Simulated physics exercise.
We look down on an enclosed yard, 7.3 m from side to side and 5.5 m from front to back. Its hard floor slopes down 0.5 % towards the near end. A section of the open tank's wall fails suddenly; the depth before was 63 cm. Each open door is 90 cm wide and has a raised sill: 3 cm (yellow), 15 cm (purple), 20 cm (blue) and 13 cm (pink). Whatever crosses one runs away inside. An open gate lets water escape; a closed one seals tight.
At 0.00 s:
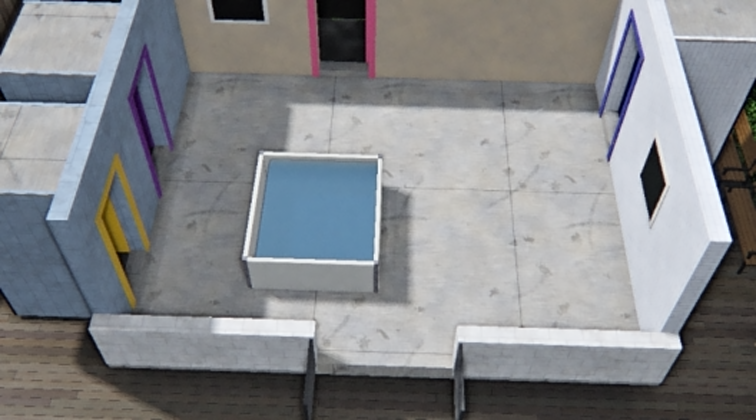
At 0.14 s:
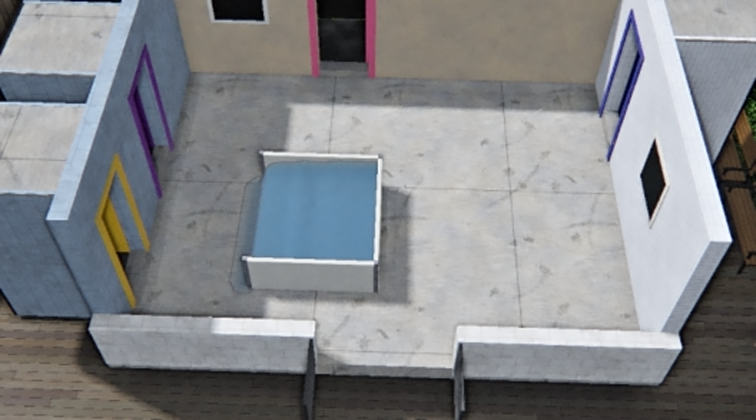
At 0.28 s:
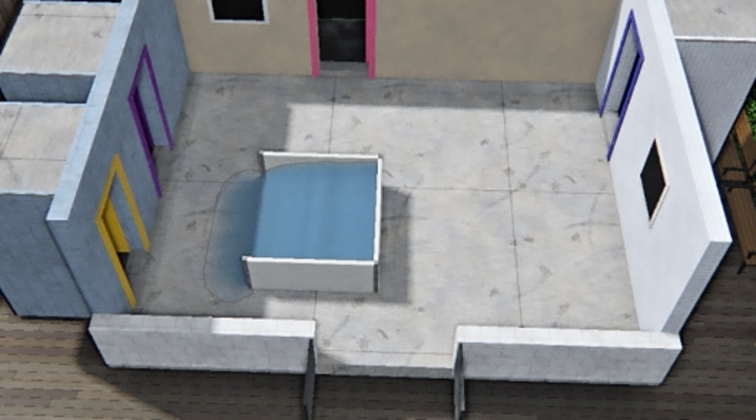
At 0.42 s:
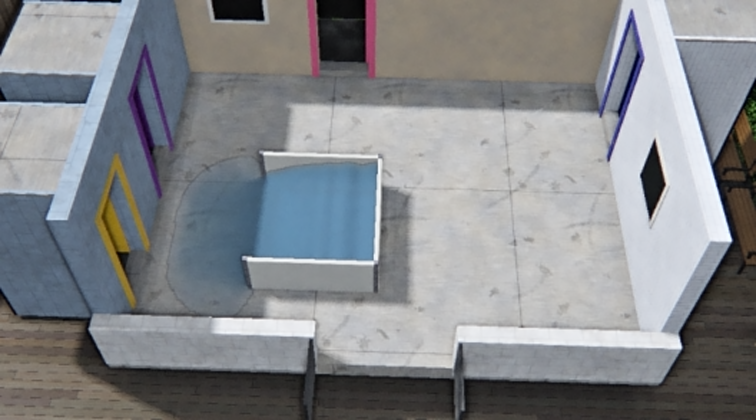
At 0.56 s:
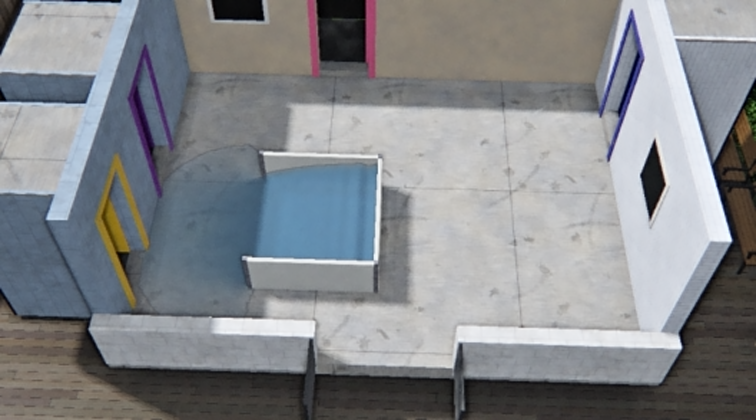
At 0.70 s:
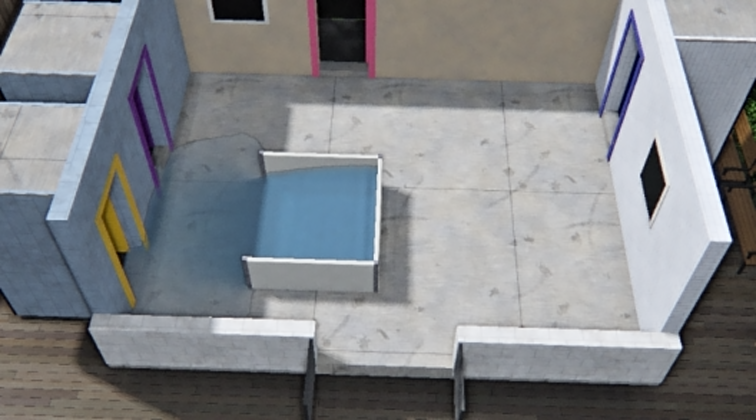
Water pours from the open left side of a white-walled tank in an enclosed yard, spreading leftward across the grey floor in a widening shallow sheet toward the wall with yellow and purple doorways, while the level inside drops slightly.
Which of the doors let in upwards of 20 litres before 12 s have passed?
Door by door: At the yellow door it passes the limit; at the purple door it passes the limit; at the blue door it does not reach the limit; at the pink door it stays under the limit.
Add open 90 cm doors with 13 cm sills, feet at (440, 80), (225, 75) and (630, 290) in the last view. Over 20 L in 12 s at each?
In turn: Below, past it, below.
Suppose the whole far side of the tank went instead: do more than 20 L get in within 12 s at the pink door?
Then: Pink past it.
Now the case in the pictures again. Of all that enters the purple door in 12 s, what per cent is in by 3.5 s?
Some 100 per cent by then.
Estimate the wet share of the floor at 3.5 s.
Near 35 per cent is wet.
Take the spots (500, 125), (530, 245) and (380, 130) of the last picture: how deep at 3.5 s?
About 0, 0 and 0 cm.
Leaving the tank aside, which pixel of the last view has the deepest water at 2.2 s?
At about (125, 341).
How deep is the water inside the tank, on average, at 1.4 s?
Some 29 cm.
After 1.4 s water covers 20 % of the floor and is deepest (42 cm) near (164, 229); yellow door 25 cm at the sill, 112 L in, purple door 30 cm at the sill, 26 L in, blue door not reached, pink door not reached.
After 2.2 s water covers 20 % of the floor and is deepest (40 cm) near (125, 341); yellow door 25 cm at the sill, 265 L in, purple door 26 cm at the sill, 77 L in, blue door not reached, pink door not reached.
After 3.5 s water covers 35 % of the floor and is deepest (22 cm) near (125, 341); yellow door 16 cm at the sill, 405 L in, purple door 15 cm at the sill, 103 L in, blue door not reached, pink door 6 cm at the sill, 0 L in.
After 7.0 s water covers 90 % of the floor and is deepest (9 cm) near (623, 358); yellow door 7 cm at the sill, 525 L in, purple door 5 cm at the sill, 104 L in, blue door 7 cm at the sill, 0 L in, pink door 4 cm at the sill, 0 L in.
After 12.0 s water covers 95 % of the floor and is deepest (8 cm) near (469, 353); yellow door 4 cm at the sill, 547 L in, purple door 3 cm at the sill, 104 L in, blue door 5 cm at the sill, 0 L in, pink door 2 cm at the sill, 0 L in.
